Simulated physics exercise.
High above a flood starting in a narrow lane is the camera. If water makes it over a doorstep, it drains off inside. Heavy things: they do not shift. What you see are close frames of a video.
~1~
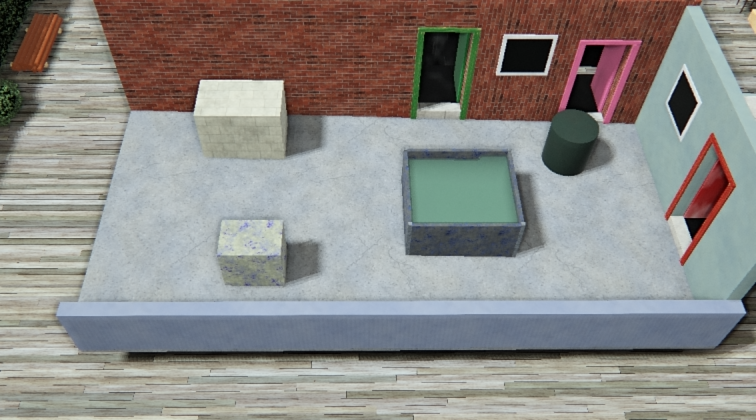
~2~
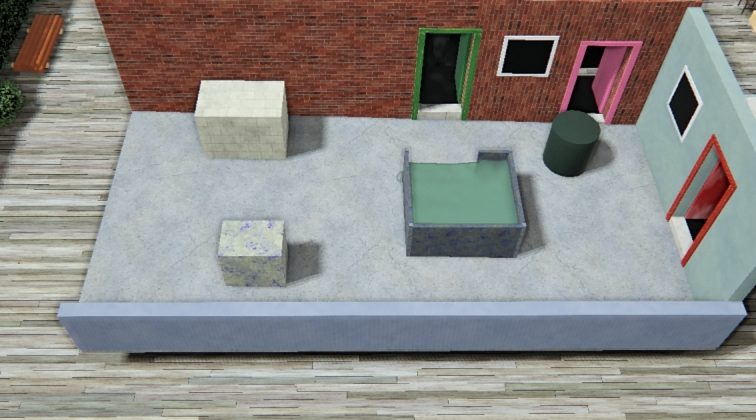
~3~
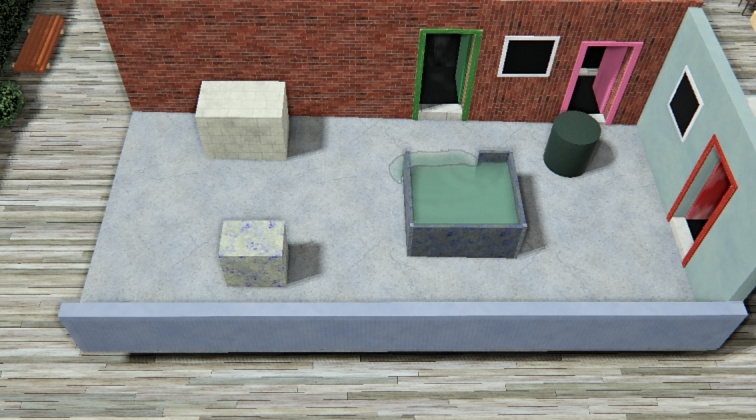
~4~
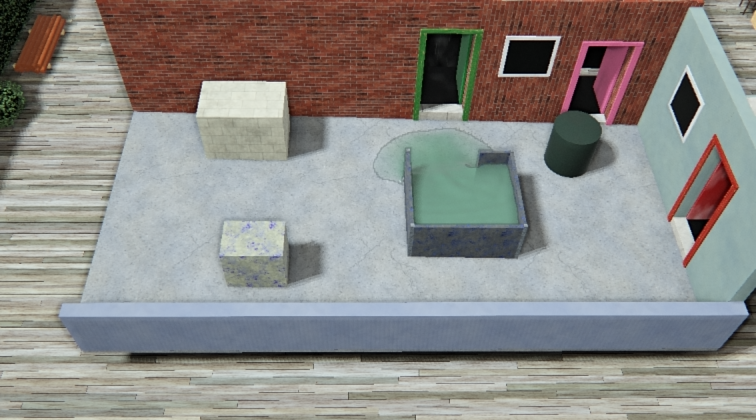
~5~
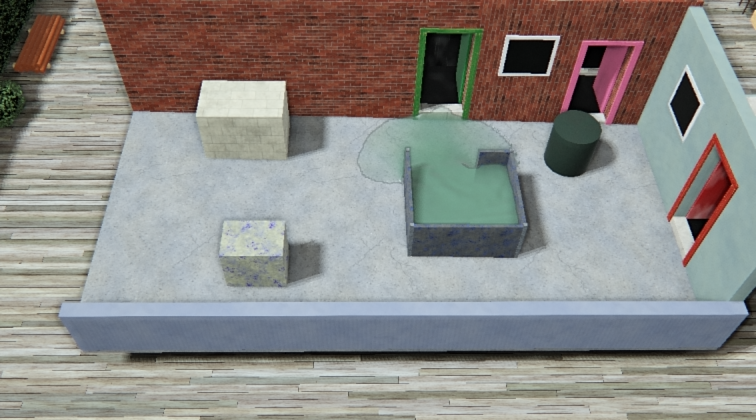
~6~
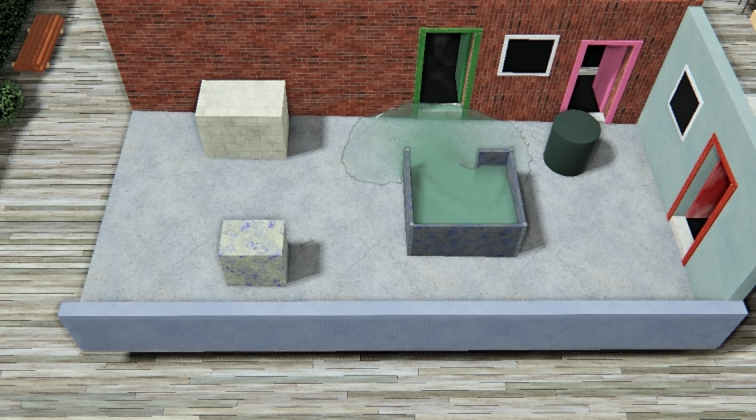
In a narrow lane between a brick wall and a low pale wall, a tank of still green water opens at its far side, and the water pours out and spreads across the paving toward the green door and leftward.
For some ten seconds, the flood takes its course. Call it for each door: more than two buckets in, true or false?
Green door true, red door false, pink door true.
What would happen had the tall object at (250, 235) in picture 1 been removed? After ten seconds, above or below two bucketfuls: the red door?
My answer: The red one remains beneath it.
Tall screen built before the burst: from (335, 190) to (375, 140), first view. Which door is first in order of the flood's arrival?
My pick is the green-painted one.
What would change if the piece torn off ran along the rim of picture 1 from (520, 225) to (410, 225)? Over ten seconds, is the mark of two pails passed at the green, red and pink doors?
Well, the green door comes up short, the red door overshoots, and the pink door overshoots.
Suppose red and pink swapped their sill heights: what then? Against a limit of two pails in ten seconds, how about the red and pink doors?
The red door door admits more, the pink door door admits less.
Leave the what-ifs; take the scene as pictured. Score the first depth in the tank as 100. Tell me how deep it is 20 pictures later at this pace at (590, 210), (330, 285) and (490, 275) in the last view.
Depths of roughly 2, 2 and 0 per cent.
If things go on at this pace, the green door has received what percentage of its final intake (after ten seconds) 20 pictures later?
Share by then: 100 in a hundred.
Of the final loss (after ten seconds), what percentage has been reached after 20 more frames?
Close to 75 per cent, I'd say.
A moment on, water covers 15 % of the floor; the green door far over two buckets in, the red door not reached, the pink door wet at the sill, nothing in.
Next, water covers 25 % of the floor; the green door far over two buckets in, the red door not reached, the pink door wet at the sill, nothing in.
Then, water covers 50 % of the floor; the green door far over two buckets in, the red door wet at the sill, nothing in, the pink door under two buckets in.
Later, water covers 75 % of the floor; the green door far over two buckets in, the red door wet at the sill, nothing in, the pink door over two buckets in.
In the end, water covers 75 % of the floor; the green door far over two buckets in, the red door wet at the sill, nothing in, the pink door over two buckets in.
